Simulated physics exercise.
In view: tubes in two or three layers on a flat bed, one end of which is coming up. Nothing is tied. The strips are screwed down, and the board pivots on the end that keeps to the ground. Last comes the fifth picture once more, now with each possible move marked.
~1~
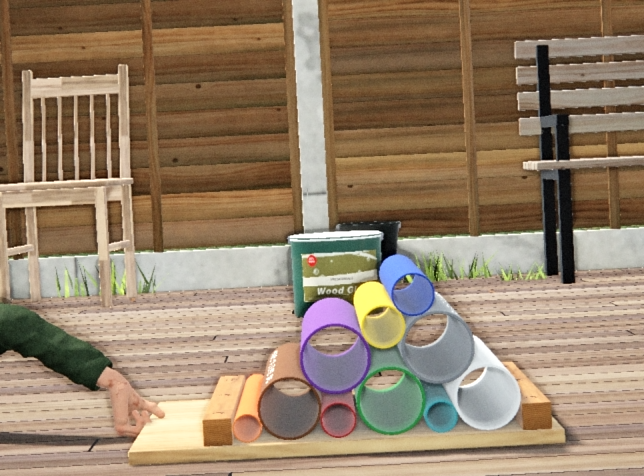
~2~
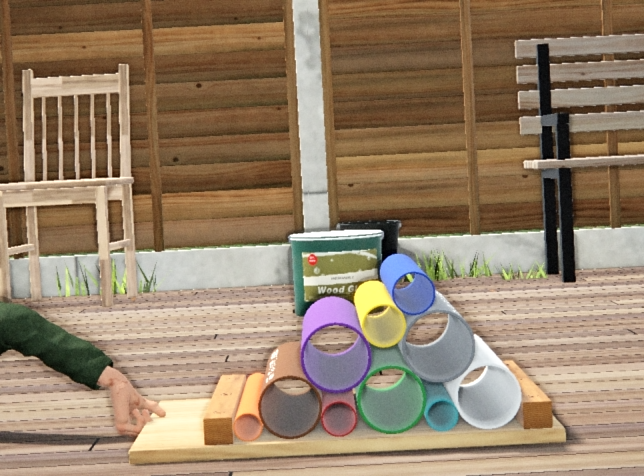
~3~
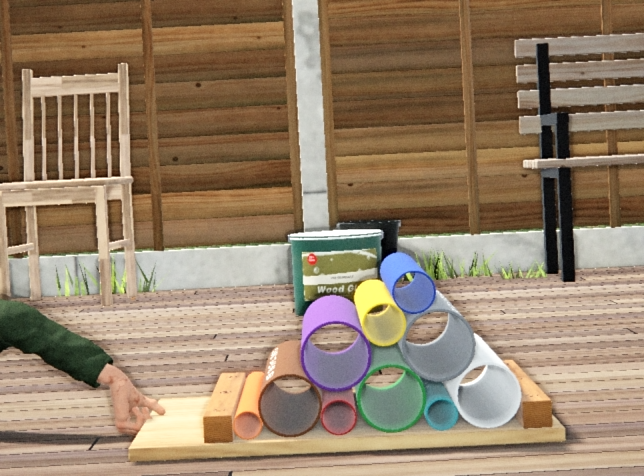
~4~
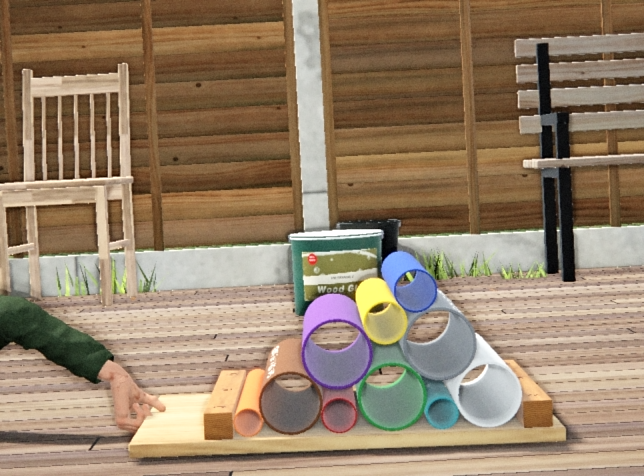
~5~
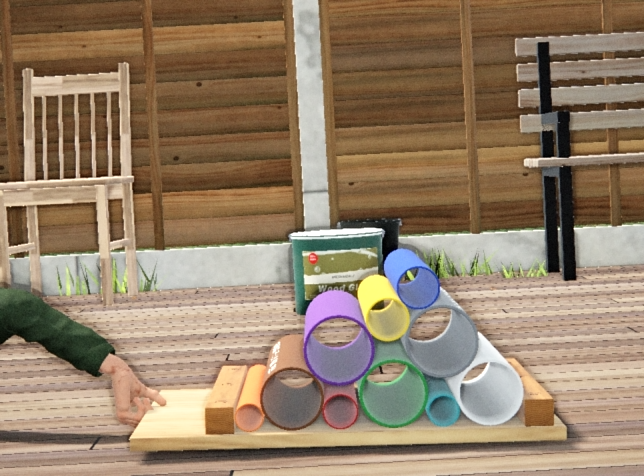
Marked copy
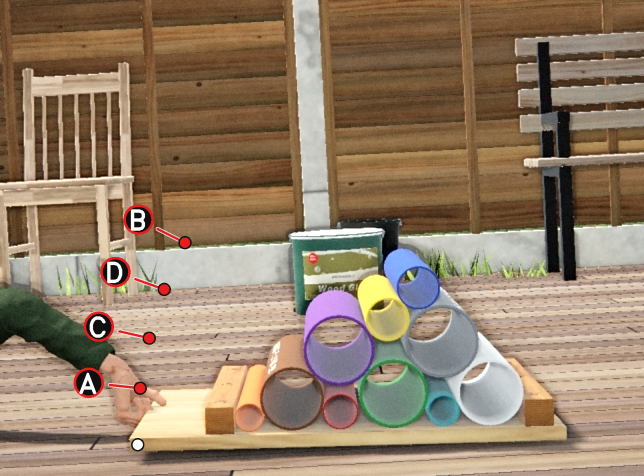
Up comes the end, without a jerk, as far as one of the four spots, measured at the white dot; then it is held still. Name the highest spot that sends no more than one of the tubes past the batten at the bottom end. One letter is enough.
Raise it to B.
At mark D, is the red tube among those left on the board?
Yes, with D.
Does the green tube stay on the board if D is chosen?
Yes, with D.
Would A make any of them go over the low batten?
At A: No.
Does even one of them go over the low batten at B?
At B: Yes.
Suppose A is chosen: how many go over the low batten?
At A the number is none.
On the marked copy, A at (140, 388); B at (185, 243); C at (150, 338); D at (164, 289); the white dot at (138, 445).
Following B. Soon after the start, board at 17°.
Later, board at 30°.
In the end, board at 30°, one over the low batten (blue).
As for the rest, A none over the low batten; C none over the low batten; D one over the low batten (blue).
